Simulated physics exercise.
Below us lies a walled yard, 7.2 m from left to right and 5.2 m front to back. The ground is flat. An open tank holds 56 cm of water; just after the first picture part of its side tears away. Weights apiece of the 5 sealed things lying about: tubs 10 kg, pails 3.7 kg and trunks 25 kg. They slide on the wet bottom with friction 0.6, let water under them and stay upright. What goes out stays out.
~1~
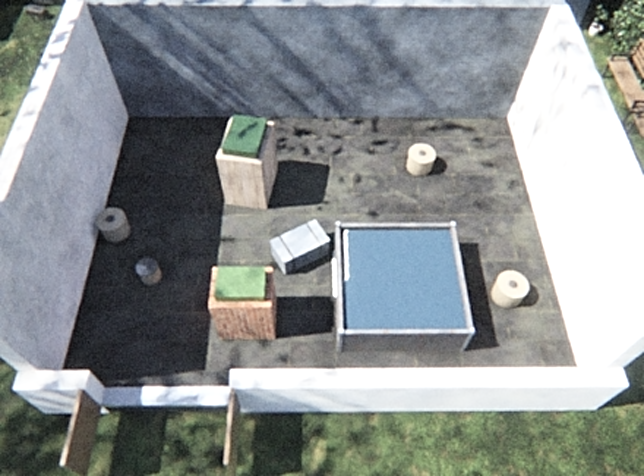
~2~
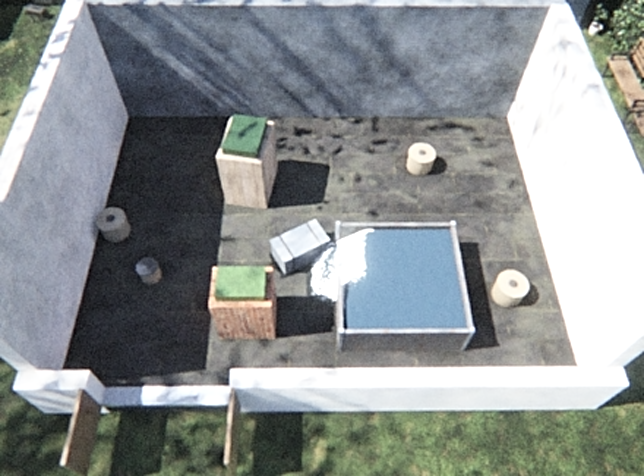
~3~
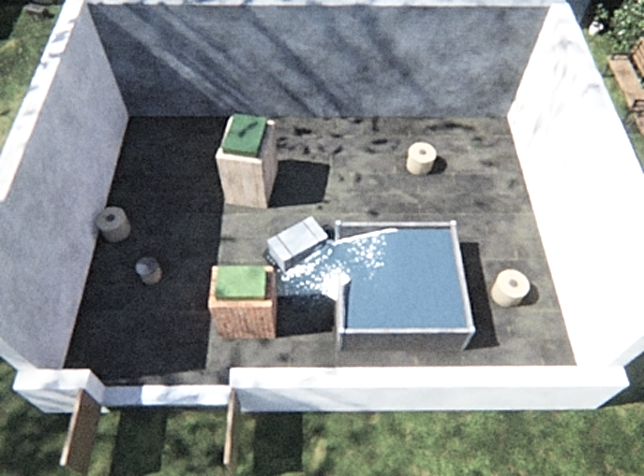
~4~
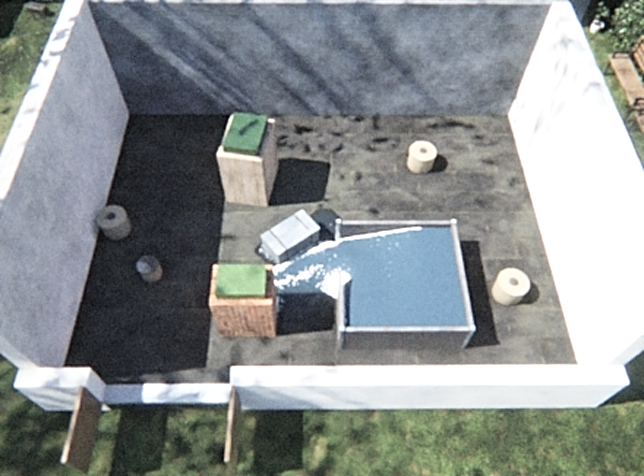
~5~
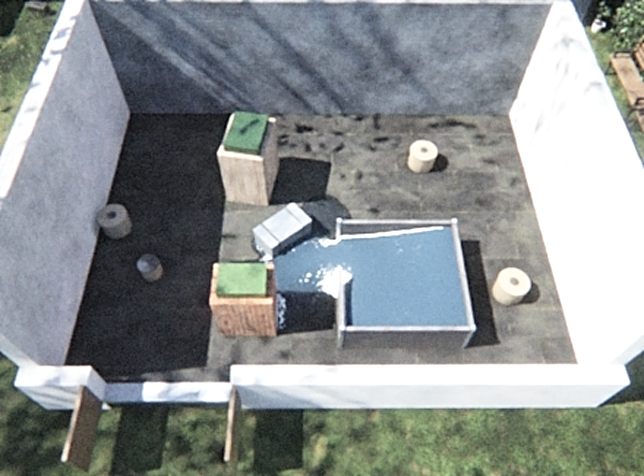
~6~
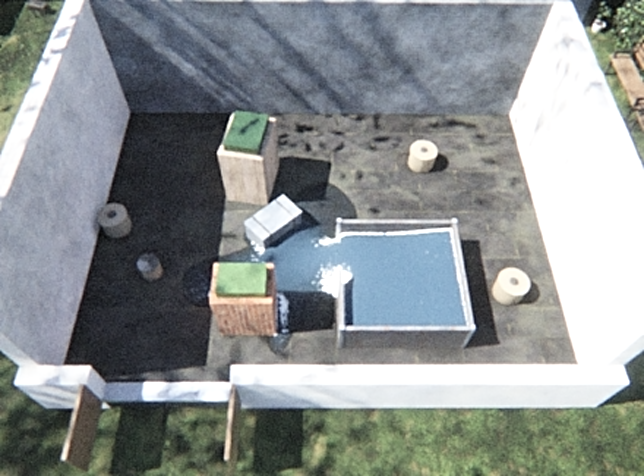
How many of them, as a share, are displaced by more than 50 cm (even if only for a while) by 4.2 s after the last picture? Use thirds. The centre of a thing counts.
It is between one and two thirds.
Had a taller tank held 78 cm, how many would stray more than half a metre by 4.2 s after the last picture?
In that case 3 of them.
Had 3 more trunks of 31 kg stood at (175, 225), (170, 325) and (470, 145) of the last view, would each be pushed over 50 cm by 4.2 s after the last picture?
In that order: Over, under, less.
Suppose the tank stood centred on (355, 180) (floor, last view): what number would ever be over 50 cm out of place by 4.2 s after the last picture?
Then 3.
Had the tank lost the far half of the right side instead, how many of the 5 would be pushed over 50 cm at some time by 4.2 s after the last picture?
Then 1.
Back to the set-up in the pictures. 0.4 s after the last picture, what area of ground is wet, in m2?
About 9.0 m2.
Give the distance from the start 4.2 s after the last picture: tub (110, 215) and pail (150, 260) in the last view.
In that order: 250 cm, 150 cm.
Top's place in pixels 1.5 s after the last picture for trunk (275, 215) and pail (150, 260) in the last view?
Near (193, 194) and (93, 251).
Then, 0.4 s after the last picture 1 of 5 are over 50 cm from their spots; 0 afloat.
Then, 1.5 s after the last picture 2 of 5 are over 50 cm from their spots; 2 afloat.
Then, 2.8 s after the last picture 3 of 5 are over 50 cm from their spots; 3 afloat.
Then, 4.2 s after the last picture 3 of 5 are over 50 cm from their spots, and 3 have been at some point; 3 afloat.
